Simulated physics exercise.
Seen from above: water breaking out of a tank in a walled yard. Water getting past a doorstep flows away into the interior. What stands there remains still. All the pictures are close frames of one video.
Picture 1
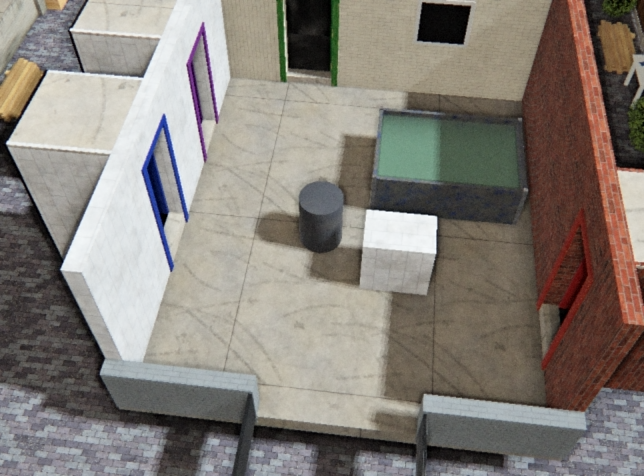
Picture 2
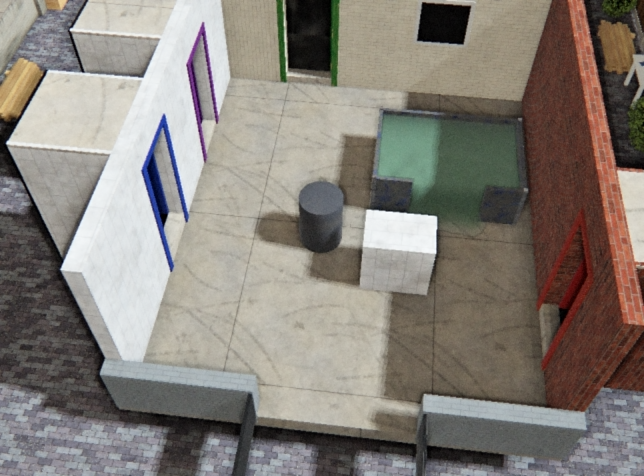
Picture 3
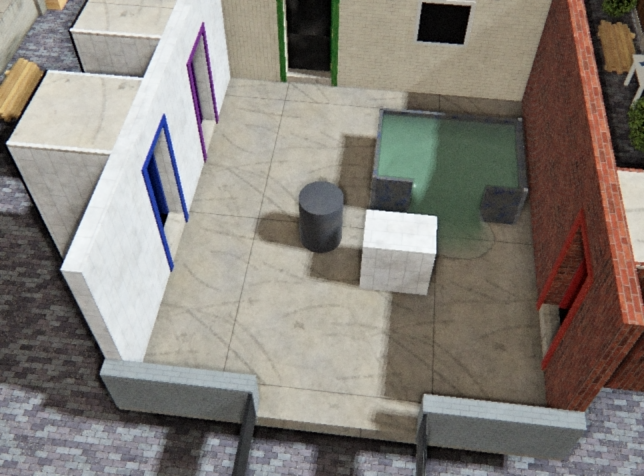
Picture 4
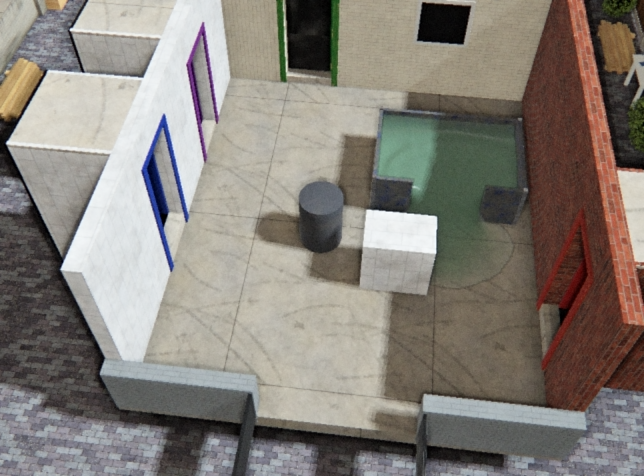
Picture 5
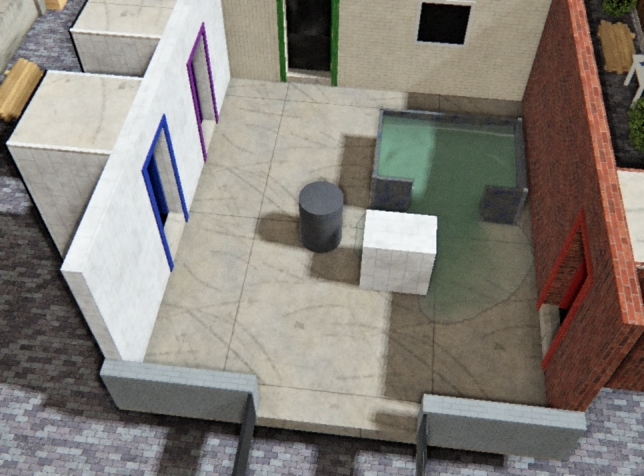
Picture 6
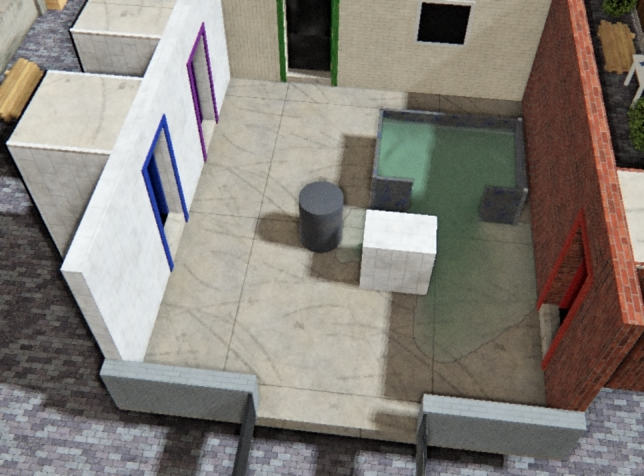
In a walled yard seen from above, still green water fills an open dark tank near the back right. A gap opens in the tank's front side and water pours out across the paving, then spreads forward in a thin, fading green sheet past the white block, alongside the red brick wall.
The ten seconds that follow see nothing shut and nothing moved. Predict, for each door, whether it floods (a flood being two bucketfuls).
Result: The red door never tops two buckets; the blue door never tops two buckets; the green door never tops two buckets; the purple door never tops two buckets.
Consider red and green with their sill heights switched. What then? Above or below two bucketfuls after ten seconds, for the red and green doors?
After the swap, the red overflows while the green falls short.
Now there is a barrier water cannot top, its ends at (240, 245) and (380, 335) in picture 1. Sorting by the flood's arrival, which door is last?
Answer: The blue door.
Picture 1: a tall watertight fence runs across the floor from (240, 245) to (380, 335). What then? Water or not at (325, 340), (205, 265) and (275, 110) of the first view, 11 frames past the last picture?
Taking the points in order, they are high and dry, high and dry and high and dry.
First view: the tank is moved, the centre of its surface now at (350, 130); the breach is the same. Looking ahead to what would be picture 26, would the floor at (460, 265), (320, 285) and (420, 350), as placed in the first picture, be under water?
Soaked, soaked, parched.
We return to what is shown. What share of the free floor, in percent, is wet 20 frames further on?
I'd put it at roughly 60 per cent.
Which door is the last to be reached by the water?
It's the blue door.
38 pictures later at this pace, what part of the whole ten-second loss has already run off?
I'd estimate some 60 per cent.
A moment on, water covers 25 % of the floor; the red door wet at the sill, nothing in, the blue door not reached, the green door not reached, the purple door not reached.
Next, water covers 45 % of the floor; the red door wet at the sill, nothing in, the blue door not reached, the green door not reached, the purple door not reached.
Then, water covers 60 % of the floor; the red door under two buckets in, the blue door not reached, the green door wet at the sill, nothing in, the purple door wet at the sill, nothing in.
Later, water covers 80 % of the floor; the red door under two buckets in, the blue door wet at the sill, nothing in, the green door wet at the sill, nothing in, the purple door wet at the sill, nothing in.
In the end, water covers 100 % of the floor; the red door under two buckets in, the blue door wet at the sill, nothing in, the green door wet at the sill, nothing in, the purple door under two buckets in.
